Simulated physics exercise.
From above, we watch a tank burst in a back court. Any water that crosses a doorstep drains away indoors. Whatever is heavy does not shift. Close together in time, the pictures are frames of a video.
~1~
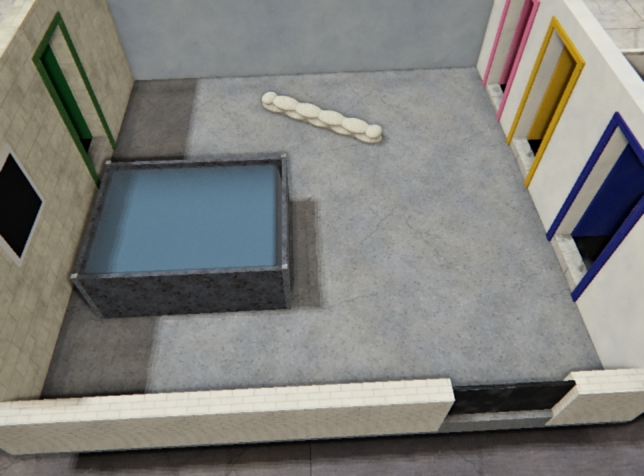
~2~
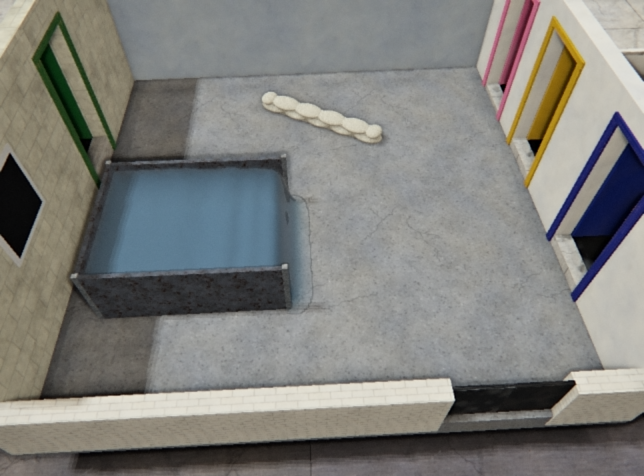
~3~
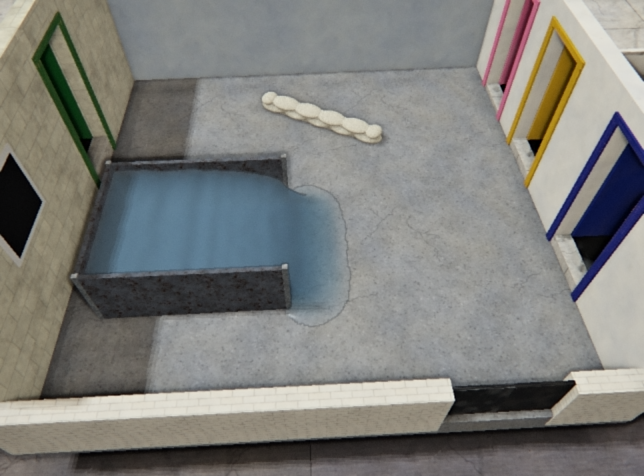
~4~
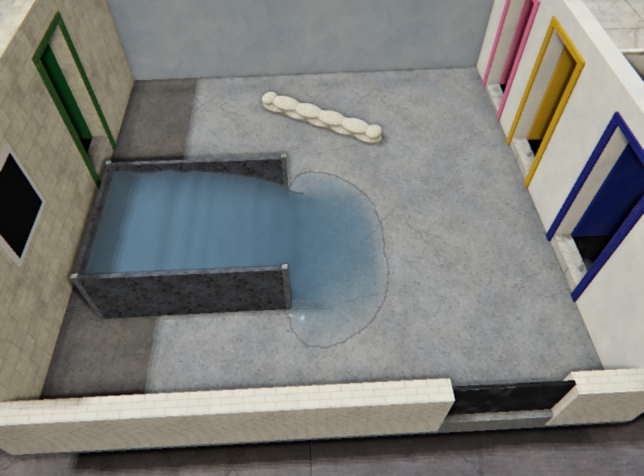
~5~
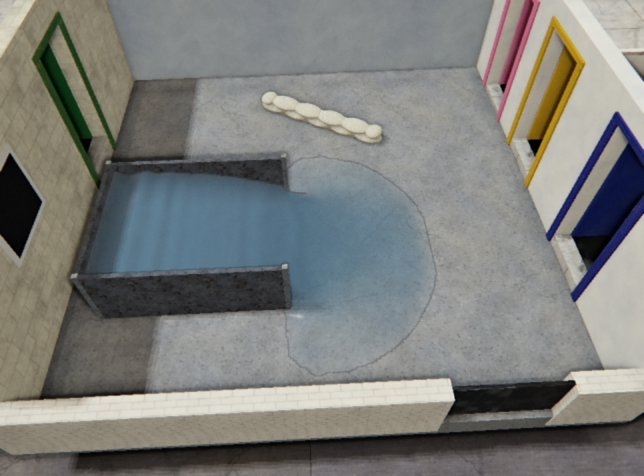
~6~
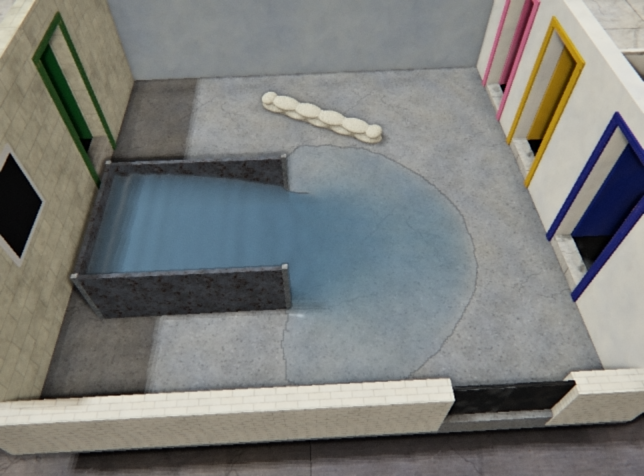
Dark-walled tank of blue water bursting open on its right side, water spreading in a widening curve across a grey walled court.
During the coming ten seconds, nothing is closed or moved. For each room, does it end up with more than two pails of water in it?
One by one: The green door is going to let through no more than allowed, the blue door is going to let through more than allowed, the yellow door is going to let through more than allowed, the pink door is going to let through more than allowed.
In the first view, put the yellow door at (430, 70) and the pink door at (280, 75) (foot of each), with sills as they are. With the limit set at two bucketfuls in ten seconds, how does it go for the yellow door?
Yellow door: Goes past it.
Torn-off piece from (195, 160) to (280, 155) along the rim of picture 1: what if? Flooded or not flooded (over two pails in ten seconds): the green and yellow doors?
The green door stays within the limit, while the yellow door stays within the limit.
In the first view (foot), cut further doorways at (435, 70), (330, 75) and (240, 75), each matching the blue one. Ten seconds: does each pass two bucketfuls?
The three doors, in turn: Is beyond it, is short of it, is short of it.
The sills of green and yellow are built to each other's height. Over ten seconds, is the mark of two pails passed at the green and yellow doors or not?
Swap done - green door doesn't reach it, yellow door doesn't reach it.
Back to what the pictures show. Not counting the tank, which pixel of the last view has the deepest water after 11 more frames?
Somewhere around (568, 379).
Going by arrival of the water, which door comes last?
Last comes the green one.
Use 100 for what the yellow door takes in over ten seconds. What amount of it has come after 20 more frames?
Result: 90 % of the ten-second total.
A moment on, water covers 40 % of the floor; the green door not reached, the blue door over two buckets in, the yellow door wet at the sill, nothing in, the pink door not reached.
Next, water covers 45 % of the floor; the green door not reached, the blue door far over two buckets in, the yellow door over two buckets in, the pink door wet at the sill, nothing in.
Then, water covers 55 % of the floor; the green door not reached, the blue door far over two buckets in, the yellow door far over two buckets in, the pink door over two buckets in.
Later, water covers 80 % of the floor; the green door not reached, the blue door far over two buckets in, the yellow door far over two buckets in, the pink door over two buckets in.
In the end, water covers 95 % of the floor; the green door wet at the sill, nothing in, the blue door far over two buckets in, the yellow door far over two buckets in, the pink door far over two buckets in.
